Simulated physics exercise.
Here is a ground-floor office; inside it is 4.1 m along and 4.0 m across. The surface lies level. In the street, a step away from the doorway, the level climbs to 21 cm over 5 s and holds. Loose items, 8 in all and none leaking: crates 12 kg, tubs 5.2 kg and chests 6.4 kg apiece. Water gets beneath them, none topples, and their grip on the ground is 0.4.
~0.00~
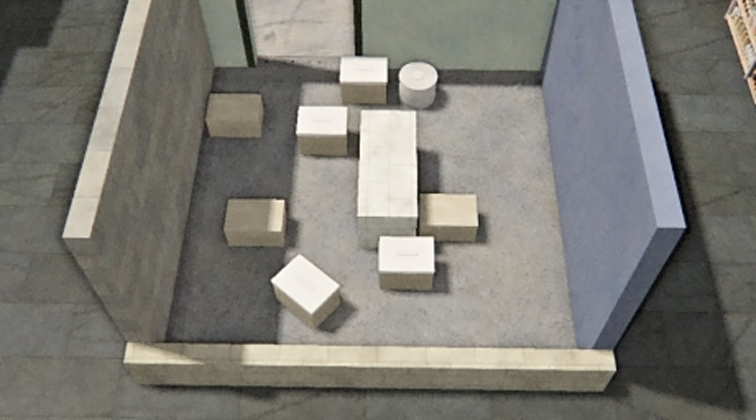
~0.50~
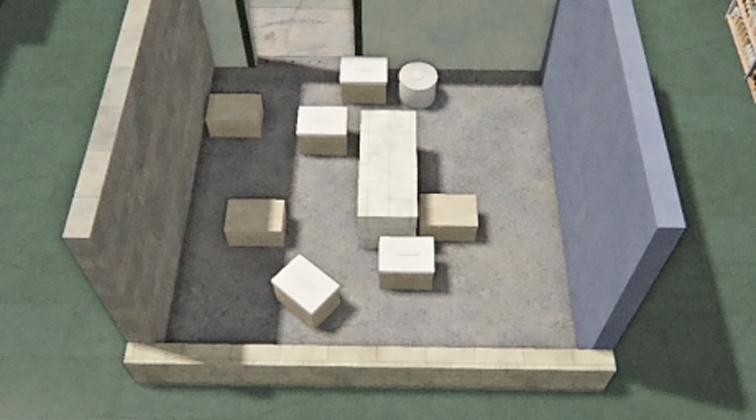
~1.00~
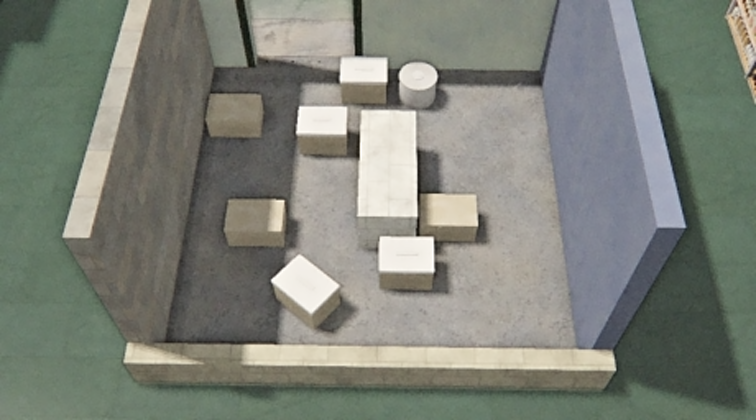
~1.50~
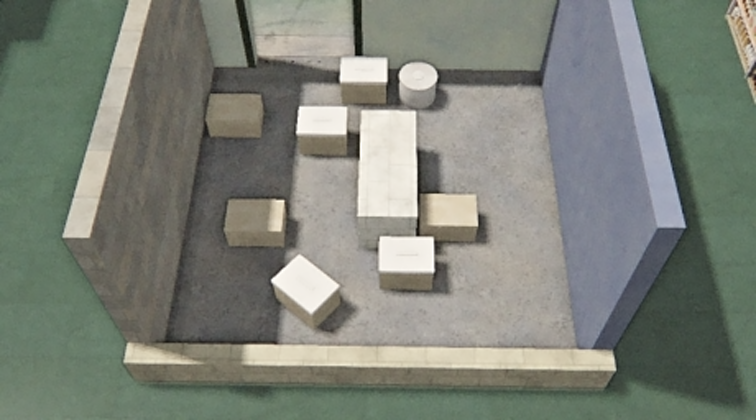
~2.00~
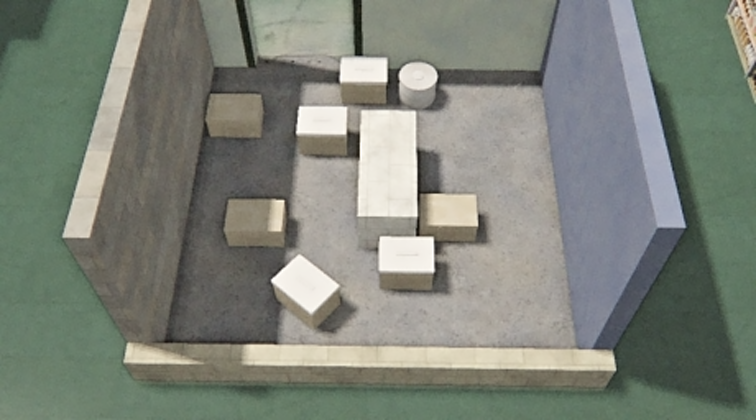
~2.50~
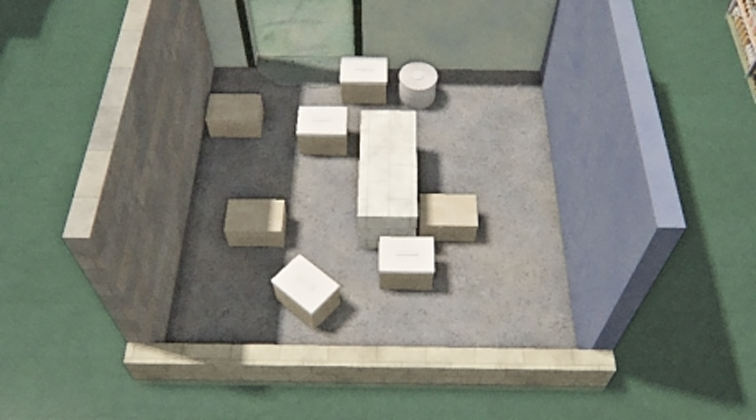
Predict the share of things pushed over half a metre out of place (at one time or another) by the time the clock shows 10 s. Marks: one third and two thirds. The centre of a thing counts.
Share: Between one and two thirds.
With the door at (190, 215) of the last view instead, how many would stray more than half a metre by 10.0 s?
Then 6.
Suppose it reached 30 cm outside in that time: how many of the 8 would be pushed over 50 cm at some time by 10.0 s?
In that case 6 of them.
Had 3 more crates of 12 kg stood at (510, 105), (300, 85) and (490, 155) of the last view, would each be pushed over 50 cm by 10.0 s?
In turn: Less, over, short of it.
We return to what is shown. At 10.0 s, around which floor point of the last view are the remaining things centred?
Around (402, 226).
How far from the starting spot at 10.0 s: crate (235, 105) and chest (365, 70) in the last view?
In turn: 200 cm, 200 cm.
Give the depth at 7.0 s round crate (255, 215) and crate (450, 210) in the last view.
Roughly 6 and 0 cm.
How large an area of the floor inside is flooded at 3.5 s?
Some 1.5 m2.
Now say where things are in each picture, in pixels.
In the first picture, a crate at (255, 215) rests on the ground; a tub at (418, 76) rests on the ground; water covers 0.0 m2; 0 of 8 have shifted.
In the second picture, a crate at (255, 215), on the bottom; a tub at (418, 76) rests on the ground; water covers 0.0 m2; 0 of 8 have shifted.
In the third picture, a crate at (255, 215), on the bottom; a tub at (418, 76), on the bottom; water covers 0.0 m2; 0 of 8 have shifted.
In the fourth picture, a crate at (255, 215) rests on the ground; a tub at (418, 76) rests on the ground; water covers 0.0 m2; 0 of 8 have shifted.
In the fifth picture, a crate at (255, 215) rests on the ground; a tub at (418, 76), on the bottom; water covers 0.0 m2; 0 of 8 have shifted.
In the sixth picture, a crate at (255, 215), on the bottom; a tub at (418, 76), on the bottom; water covers 0.3 m2; 0 of 8 have shifted.
After 3.5 s 0 of 8 are over 50 cm from their spots; 0 afloat.
After 4.5 s 1 of 8 are over 50 cm from their spots; 0 afloat.
After 7.0 s 5 of 8 are over 50 cm from their spots; 4 afloat.
After 10.0 s 5 of 8 are over 50 cm from their spots, and 5 have been at some point; 5 afloat.
